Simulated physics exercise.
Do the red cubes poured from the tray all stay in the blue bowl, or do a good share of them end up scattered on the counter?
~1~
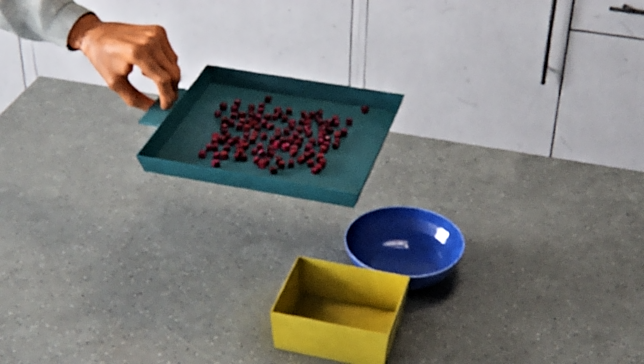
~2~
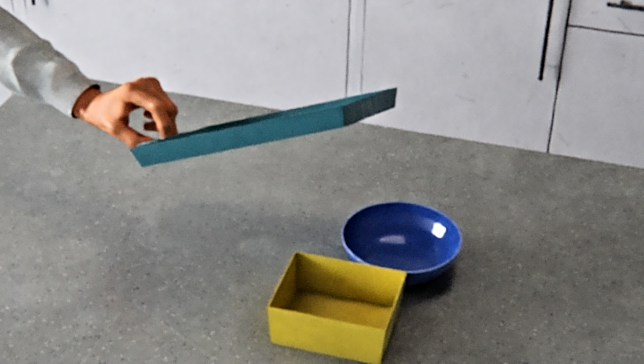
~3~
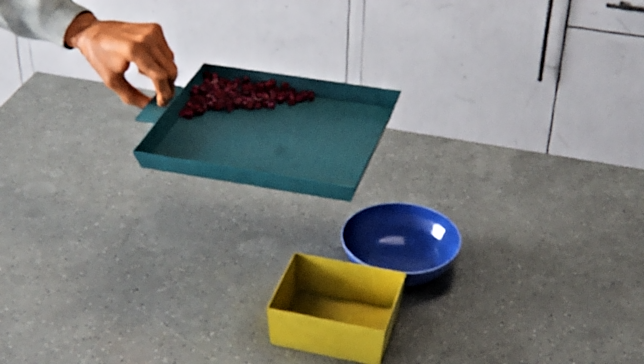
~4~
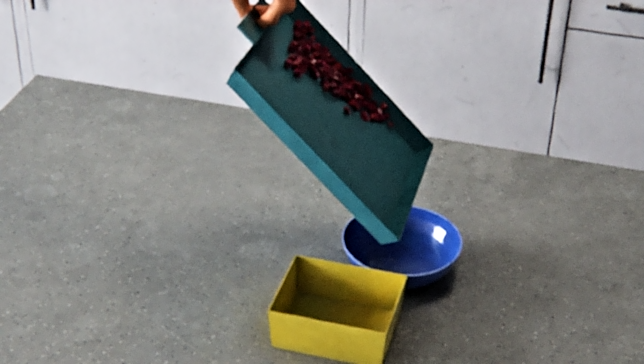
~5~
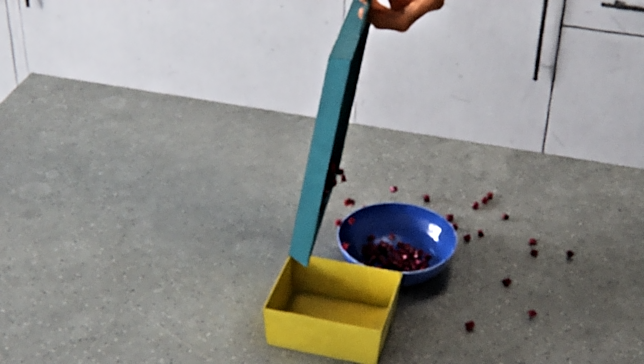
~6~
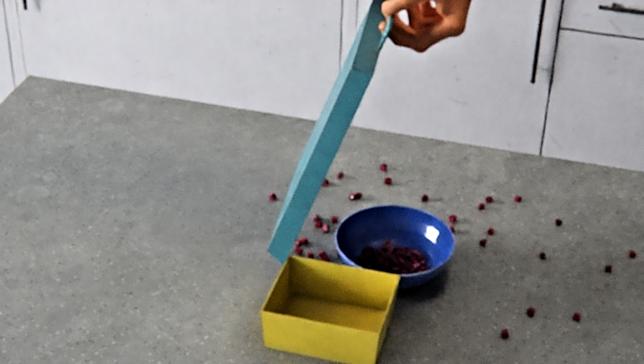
A good share of them end up scattered on the counter around the blue bowl, while many others land in the bowl and the yellow tin stays empty.
Hand tilting a teal tray of small dark red cubes, levelling it, then tipping them into a blue bowl and across the counter.
